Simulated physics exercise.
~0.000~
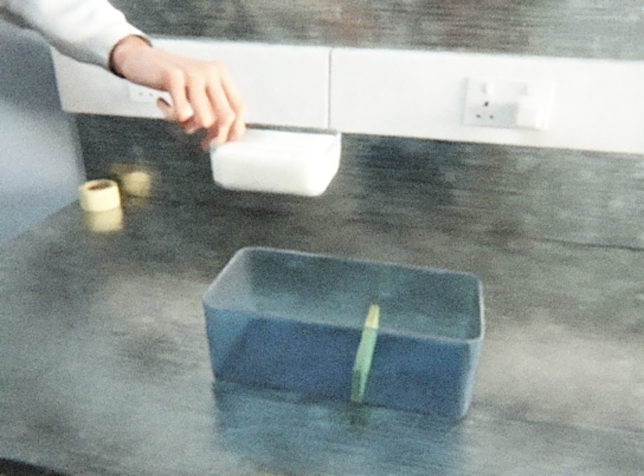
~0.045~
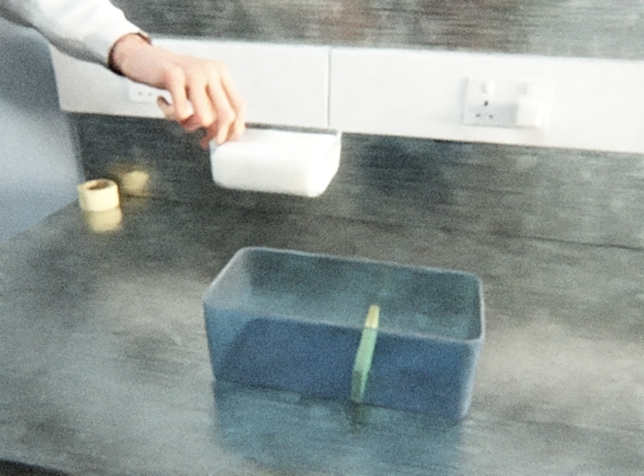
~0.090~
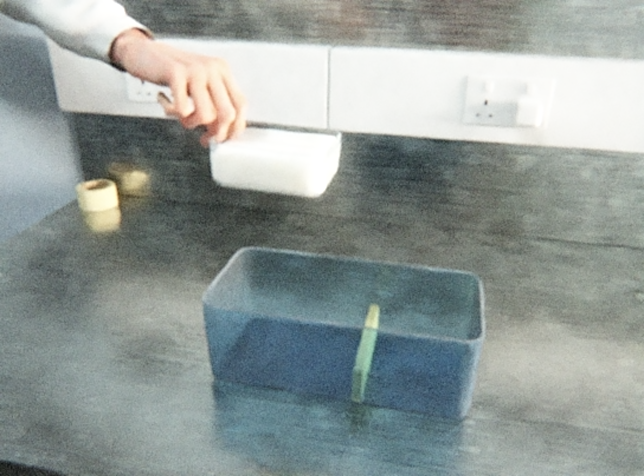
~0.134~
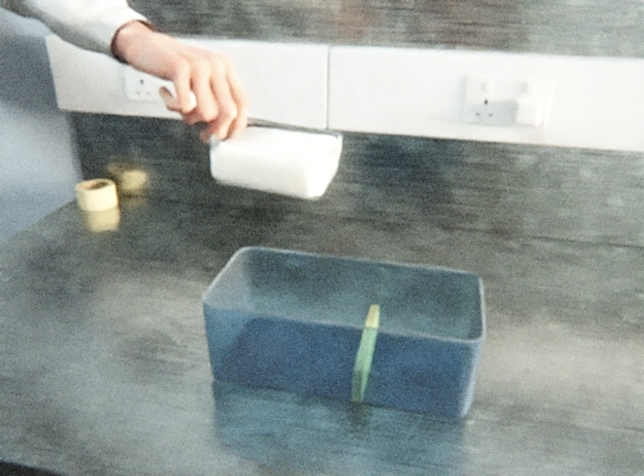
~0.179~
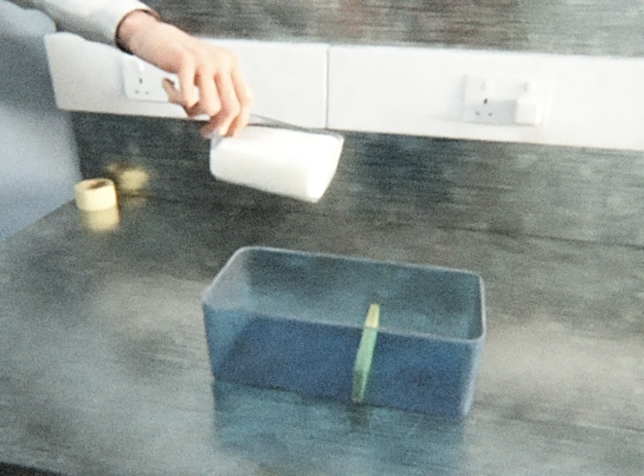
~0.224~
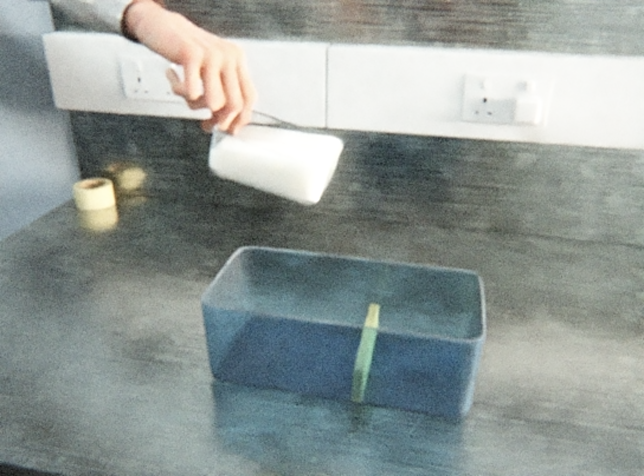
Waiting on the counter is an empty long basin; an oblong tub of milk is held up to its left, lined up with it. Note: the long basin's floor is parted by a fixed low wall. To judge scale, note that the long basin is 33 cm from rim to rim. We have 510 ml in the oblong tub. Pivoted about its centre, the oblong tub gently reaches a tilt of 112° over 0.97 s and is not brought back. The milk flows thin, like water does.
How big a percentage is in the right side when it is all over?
Roughly 71 per cent is in the right side.
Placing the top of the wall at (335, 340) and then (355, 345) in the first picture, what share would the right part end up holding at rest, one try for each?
I'd put it at about 80 per cent for the first and about 75 per cent for the second.
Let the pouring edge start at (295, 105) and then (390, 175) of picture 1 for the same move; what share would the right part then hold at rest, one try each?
Try 1: 25 %; try 2: 85 %.
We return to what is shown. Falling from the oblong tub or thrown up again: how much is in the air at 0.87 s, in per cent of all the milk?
Roughly 5 %.
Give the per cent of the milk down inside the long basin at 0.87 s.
Roughly 92 per cent.
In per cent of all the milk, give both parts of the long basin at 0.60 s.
About 3 % left, 26 % right.
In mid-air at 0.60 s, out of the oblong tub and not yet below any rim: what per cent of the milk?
Around 52 in a hundred.
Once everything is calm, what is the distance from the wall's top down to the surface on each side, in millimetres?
Left roughly 42 mm; right roughly 28 mm.
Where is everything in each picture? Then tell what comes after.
It leans 0°; its right rim is at (333, 143); the milk meets the walls at (228, 139) and (332, 147); the long basin's rim runs from (223, 274) to (481, 307); the wall's top is at (367, 336), in the first picture.
It leans 1°; its right rim is at (333, 144); the milk meets the walls at (228, 138) and (332, 147), in the second picture.
It leans 2°; its right rim is at (333, 145); the milk meets the walls at (228, 138) and (332, 147), in the third picture.
It leans 5°; its right rim is at (334, 147); the milk meets the walls at (229, 136) and (333, 148), in the fourth picture.
It leans 9°; its right rim is at (335, 151); the milk meets the walls at (229, 136) and (334, 148), in the fifth picture.
It leans 14°; its right rim is at (335, 155); the milk meets the walls at (229, 135) and (336, 149), in the sixth picture.
After 0.60 s the tilt is 76° and 20 per cent is still to pour, 3 is left of the wall and 26 right of it.
After 0.87 s the tilt is 109° and 2 per cent is still to pour, 21 is left of the wall and 71 right of it.
After 1.16 s the tilt is 112° and 0 per cent is still to pour, 28 is left of the wall and 71 right of it.
After 1.47 s the tilt is 112° and 0 per cent is still to pour, 28 is left of the wall and 71 right of it.
In the end 28 per cent lies left of the wall, 71 right of it and 1 outside.
